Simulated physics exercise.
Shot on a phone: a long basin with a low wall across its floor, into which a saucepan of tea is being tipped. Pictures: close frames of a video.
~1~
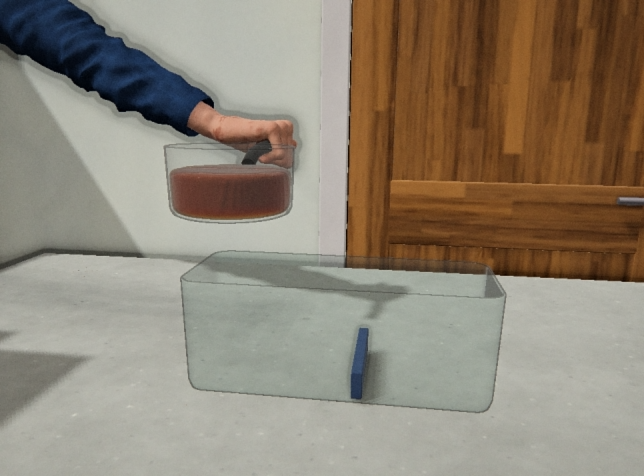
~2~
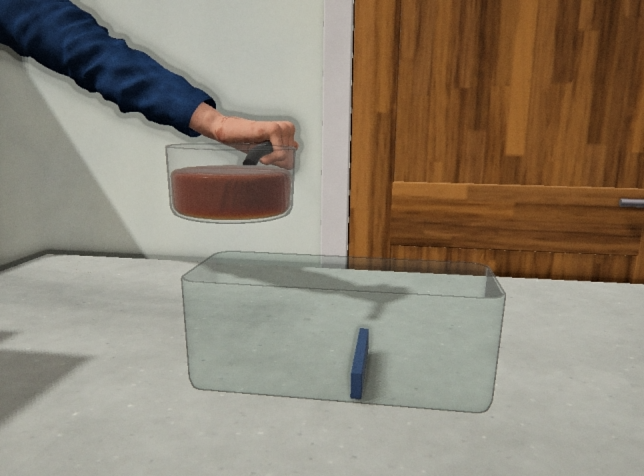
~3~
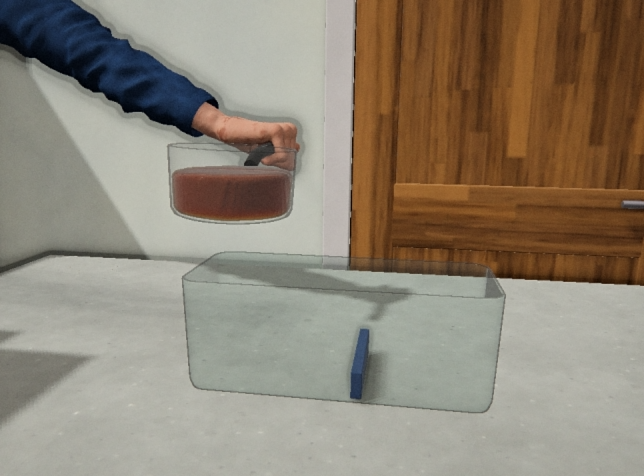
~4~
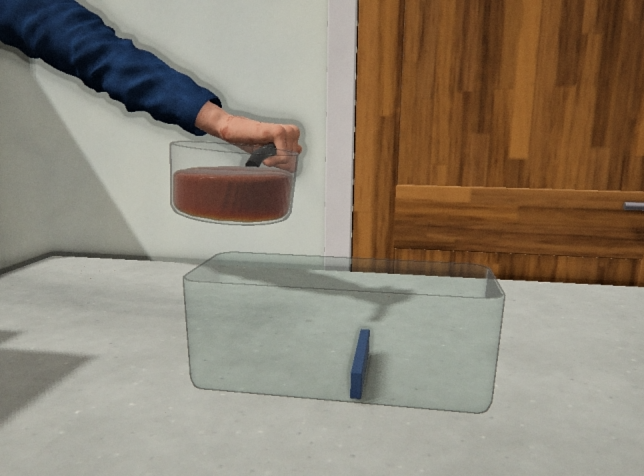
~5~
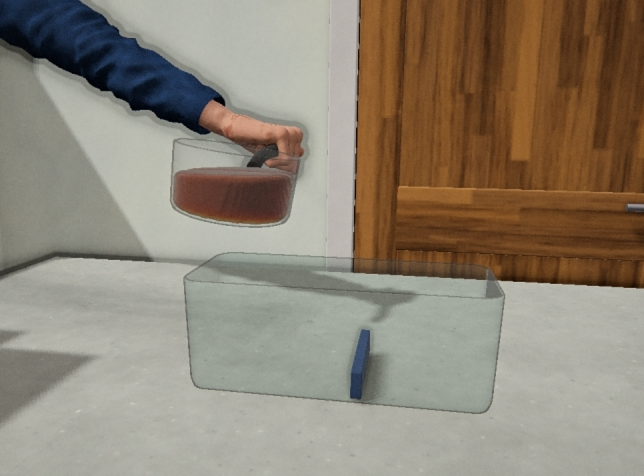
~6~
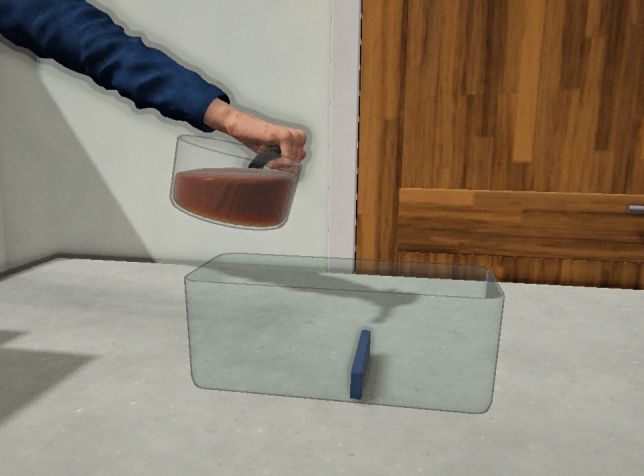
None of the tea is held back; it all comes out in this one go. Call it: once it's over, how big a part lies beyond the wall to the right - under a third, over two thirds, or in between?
Under a third.
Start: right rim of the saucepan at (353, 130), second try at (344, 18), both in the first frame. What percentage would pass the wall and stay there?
Result, first then second: About 85 % and about 85 %.
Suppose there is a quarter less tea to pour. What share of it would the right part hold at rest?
Roughly 5 percent.
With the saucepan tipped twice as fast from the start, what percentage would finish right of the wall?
Near 10 %.
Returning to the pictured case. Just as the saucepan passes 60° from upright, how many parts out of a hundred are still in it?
It still holds close to 70 per cent at that lean.
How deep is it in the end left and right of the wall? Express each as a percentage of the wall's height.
Left of the wall 70 %, right of the wall 30 %.
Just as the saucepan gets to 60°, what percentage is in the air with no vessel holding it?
Some 20 per cent.
A moment on, the saucepan is tipped part way and 71 per cent is still to pour, 8 is left of the wall and 0 right of it.
Next, the saucepan is tipped on its side and 20 per cent is still to pour, 53 is left of the wall and 19 right of it.
Then the saucepan is tipped on its side and 3 per cent is still to pour, 74 is left of the wall and 21 right of it.
Later the saucepan is tipped on its side and 1 per cent is still to pour, 77 is left of the wall and 22 right of it.
In the end 78 per cent lies left of the wall, 22 right of it and 0 outside.
